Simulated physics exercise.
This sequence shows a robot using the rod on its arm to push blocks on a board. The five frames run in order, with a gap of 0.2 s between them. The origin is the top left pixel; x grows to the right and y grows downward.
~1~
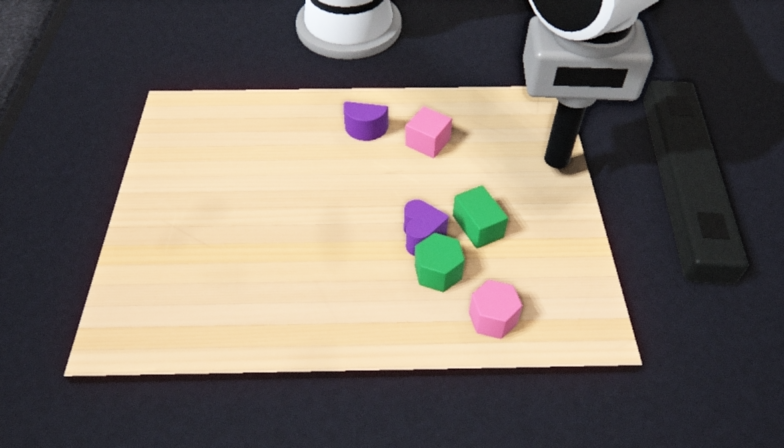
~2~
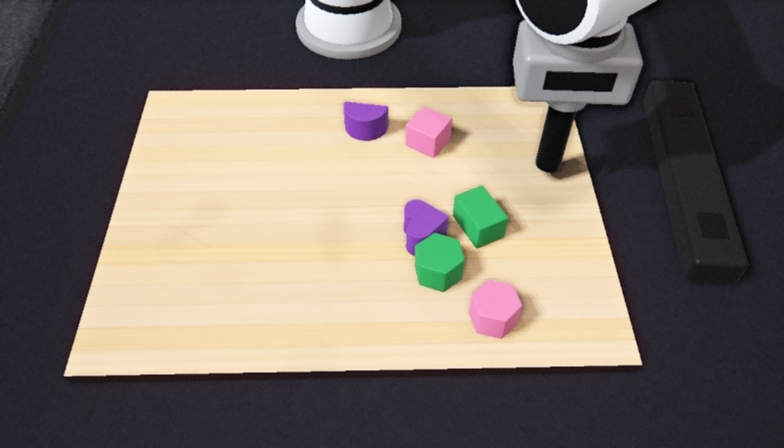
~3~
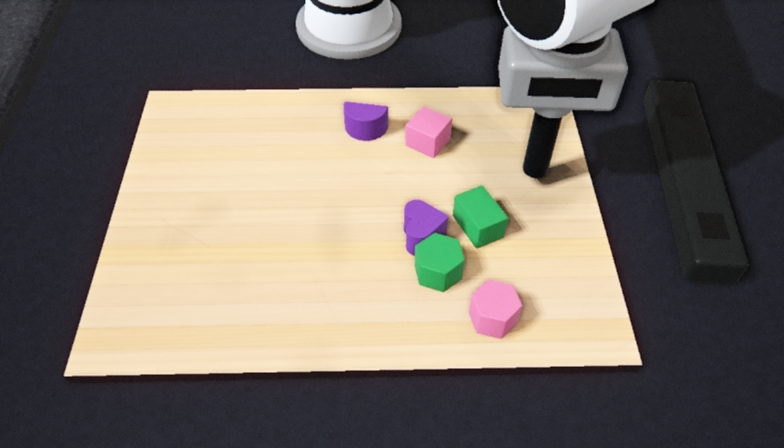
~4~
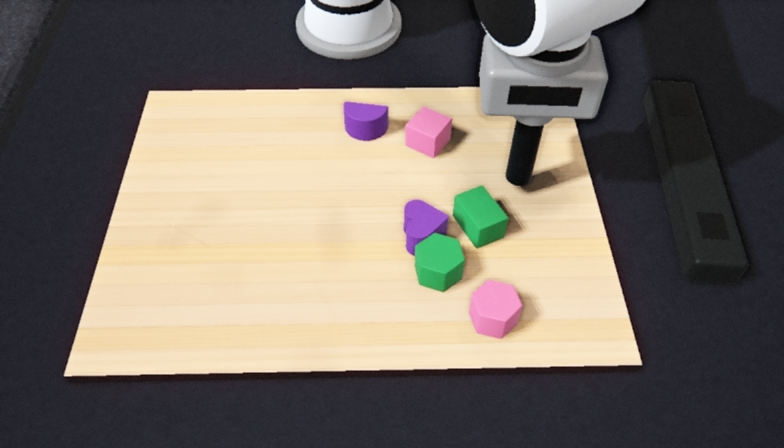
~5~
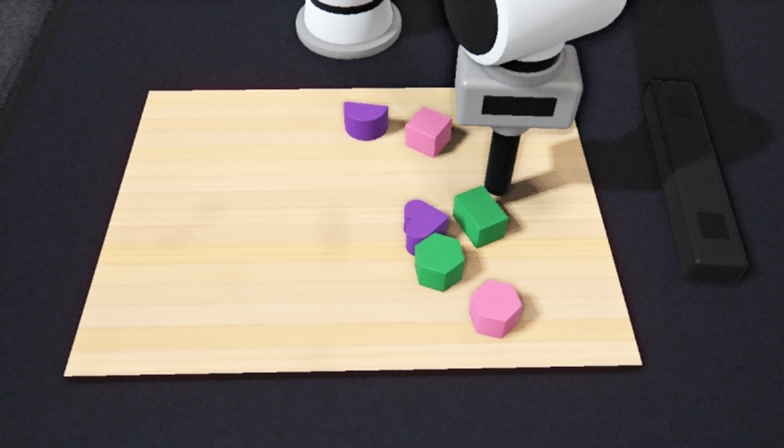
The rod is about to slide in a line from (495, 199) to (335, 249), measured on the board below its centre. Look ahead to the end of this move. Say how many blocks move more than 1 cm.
Of all the blocks, two travel more than a centimetre.
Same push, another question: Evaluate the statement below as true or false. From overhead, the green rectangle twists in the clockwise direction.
The statement is incorrect.
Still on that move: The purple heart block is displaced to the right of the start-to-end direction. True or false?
False.
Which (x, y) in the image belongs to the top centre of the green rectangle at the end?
Roughly at (463, 218).
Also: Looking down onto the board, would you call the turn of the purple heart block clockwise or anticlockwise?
The answer is counter-clockwise.
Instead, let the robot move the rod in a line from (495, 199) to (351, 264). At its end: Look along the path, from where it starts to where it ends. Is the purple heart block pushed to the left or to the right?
The shift is to the left of that direction.
On the path given first. One third of the way, rod at (445, 204); purple heart block at (417, 222), turned 25° clockwise; green rectangle at (464, 218), turned 75° anticlockwise.
Two thirds of the way, rod at (390, 221); purple heart block at (395, 238), turned 40° anticlockwise; green rectangle at (463, 218), turned 80° anticlockwise.
At the end, rod at (334, 237); purple heart block at (390, 241), turned 60° anticlockwise; green hexagon unmoved; green rectangle at (463, 218), turned 80° anticlockwise.
